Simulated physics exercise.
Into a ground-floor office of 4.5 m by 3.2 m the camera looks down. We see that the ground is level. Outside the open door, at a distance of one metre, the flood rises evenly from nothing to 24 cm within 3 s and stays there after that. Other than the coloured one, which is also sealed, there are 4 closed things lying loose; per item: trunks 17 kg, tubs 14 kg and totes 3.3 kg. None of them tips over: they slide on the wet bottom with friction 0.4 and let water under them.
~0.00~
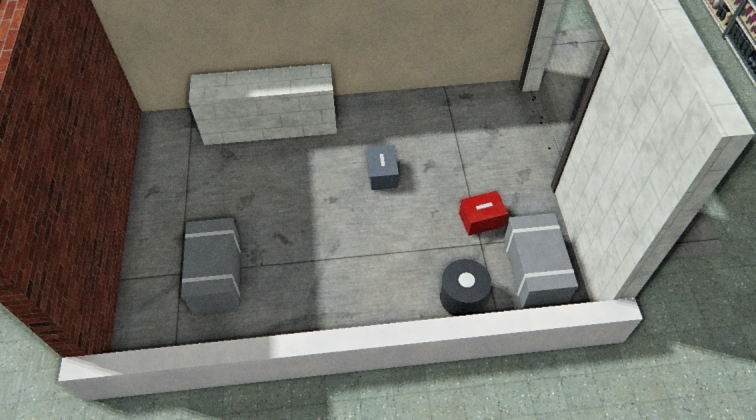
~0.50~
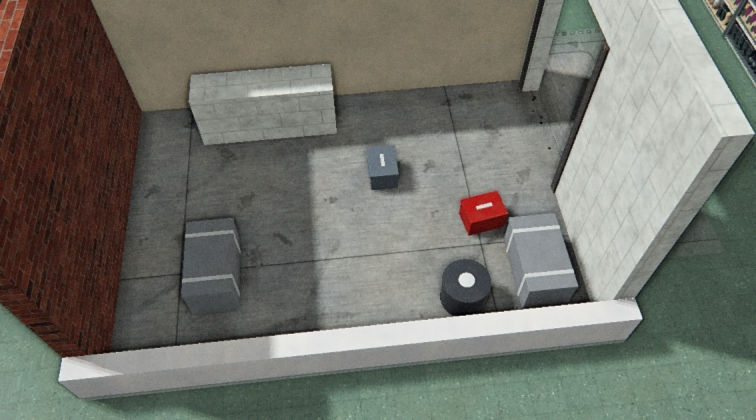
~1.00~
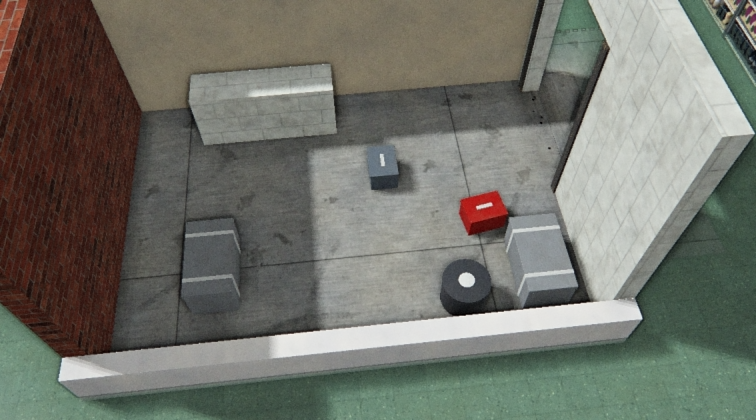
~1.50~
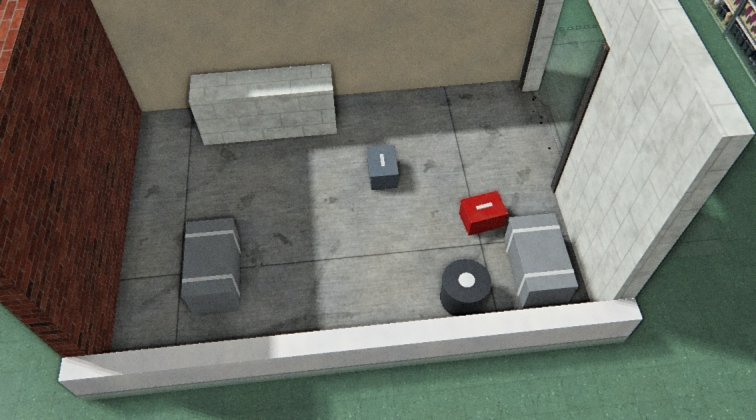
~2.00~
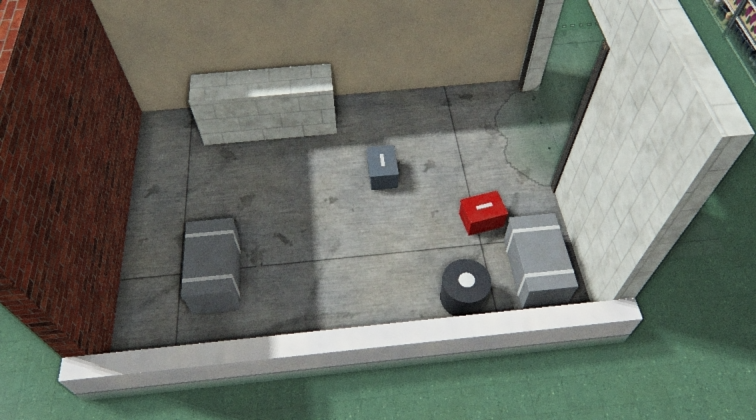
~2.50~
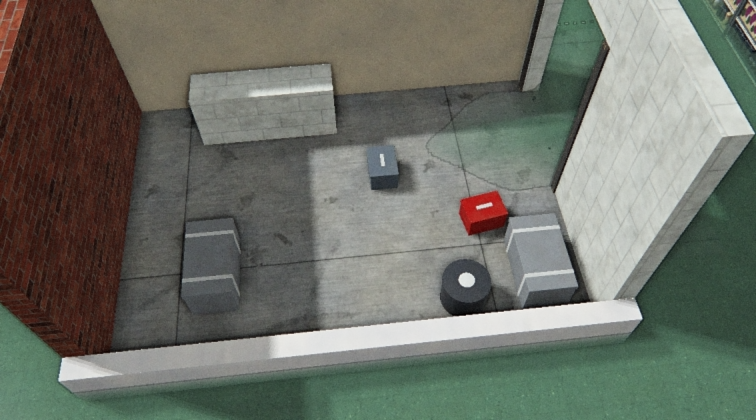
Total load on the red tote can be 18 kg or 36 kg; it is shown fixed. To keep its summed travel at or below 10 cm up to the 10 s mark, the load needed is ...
... the smaller of the two.
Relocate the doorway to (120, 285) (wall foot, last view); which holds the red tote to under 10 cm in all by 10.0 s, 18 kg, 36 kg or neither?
With that change, the big one is needed.
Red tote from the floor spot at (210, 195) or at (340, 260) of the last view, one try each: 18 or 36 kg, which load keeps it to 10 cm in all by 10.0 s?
First try, only the heavier option works; second try, only the heavier option works.
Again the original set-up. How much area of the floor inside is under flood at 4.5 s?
About 9.0 m2.
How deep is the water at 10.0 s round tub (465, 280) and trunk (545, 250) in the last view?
Depths: Near 8 cm, then near 7 cm.
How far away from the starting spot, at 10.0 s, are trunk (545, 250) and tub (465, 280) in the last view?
In turn: 5 cm, 30 cm.
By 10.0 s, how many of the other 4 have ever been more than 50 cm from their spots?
The tally stands at 2.
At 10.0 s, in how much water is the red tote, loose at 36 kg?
Something like 8 centimetres.
After 3.5 s the red tote would be 0 cm from its start with 18 kg and 0 cm from its start with 36 kg; 2 cm of water round it then.
After 4.5 s the red tote would be 0 cm from its start with 18 kg and 0 cm from its start with 36 kg; 5 cm of water round it then.
After 7.0 s the red tote would be 0 cm from its start with 18 kg and 0 cm from its start with 36 kg; 5 cm of water round it then.
After 10.0 s the red tote would be 0 cm from its start with 18 kg and 0 cm from its start with 36 kg; 8 cm of water round it then.
